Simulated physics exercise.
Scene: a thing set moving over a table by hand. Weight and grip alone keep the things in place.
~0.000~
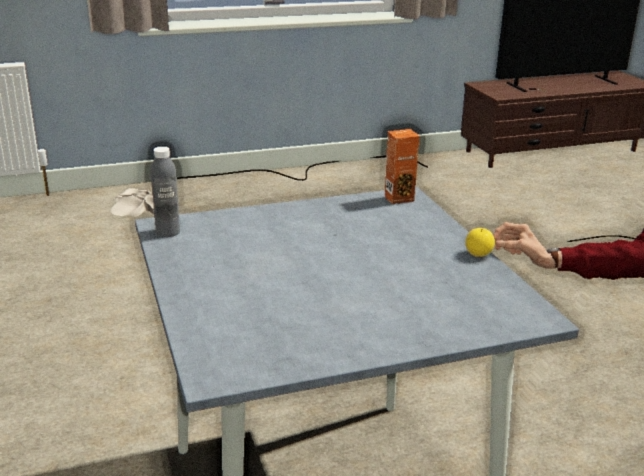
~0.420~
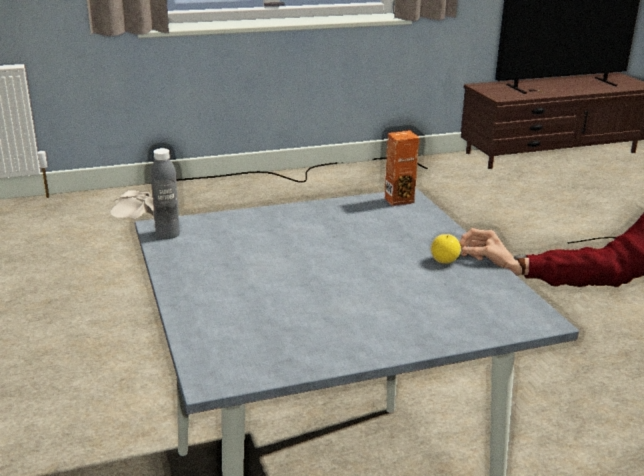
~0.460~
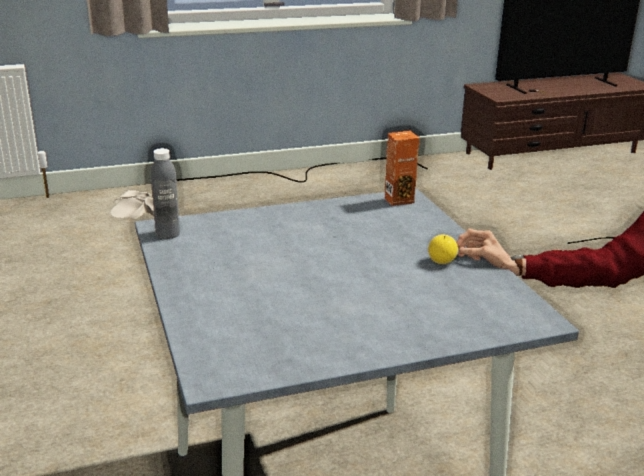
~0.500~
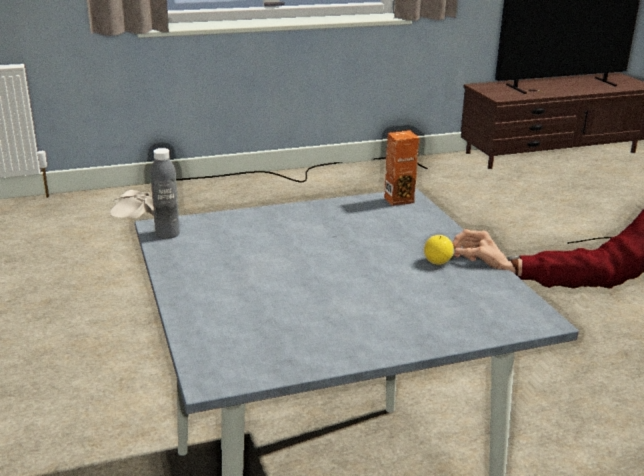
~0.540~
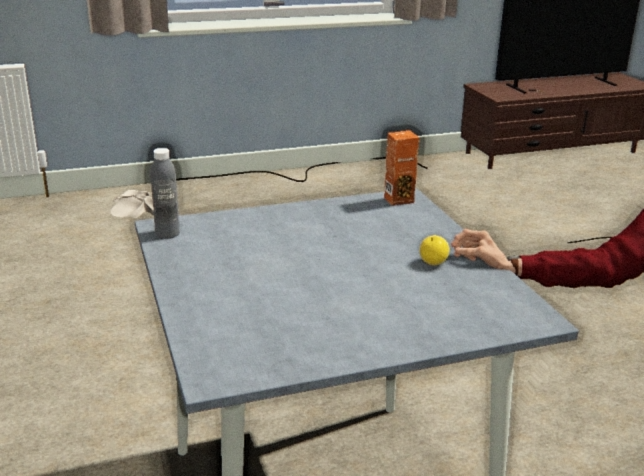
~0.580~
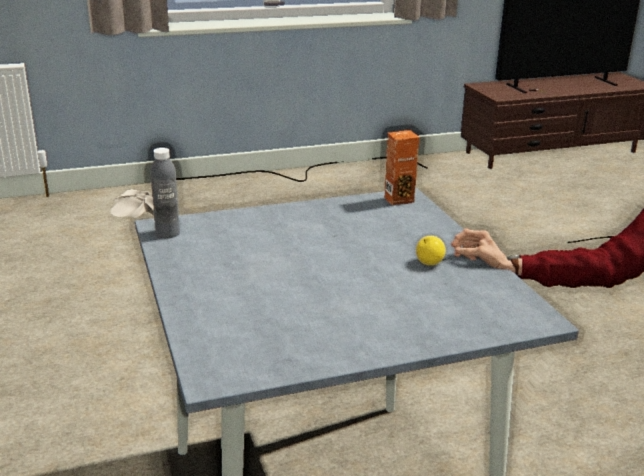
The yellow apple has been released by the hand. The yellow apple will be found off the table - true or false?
False, it remains on the table.
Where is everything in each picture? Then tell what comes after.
In the first picture, under the hand; yellow apple (480, 242).
In the second picture, under the hand; yellow apple (446, 249).
In the third picture, under the hand; yellow apple (443, 249).
In the fourth picture, yellow apple (439, 250).
In the fifth picture, yellow apple (435, 250).
In the sixth picture, yellow apple (431, 251) displaced a little.
Around 0.68 s, yellow apple displaced about its own width near (422, 252).
Around 0.78 s, yellow apple displaced about its own width near (417, 253).
Finally (1.3 s), moved from the start, yellow apple. Final places as the last picture's camera would see them, yellow apple near (414, 253).
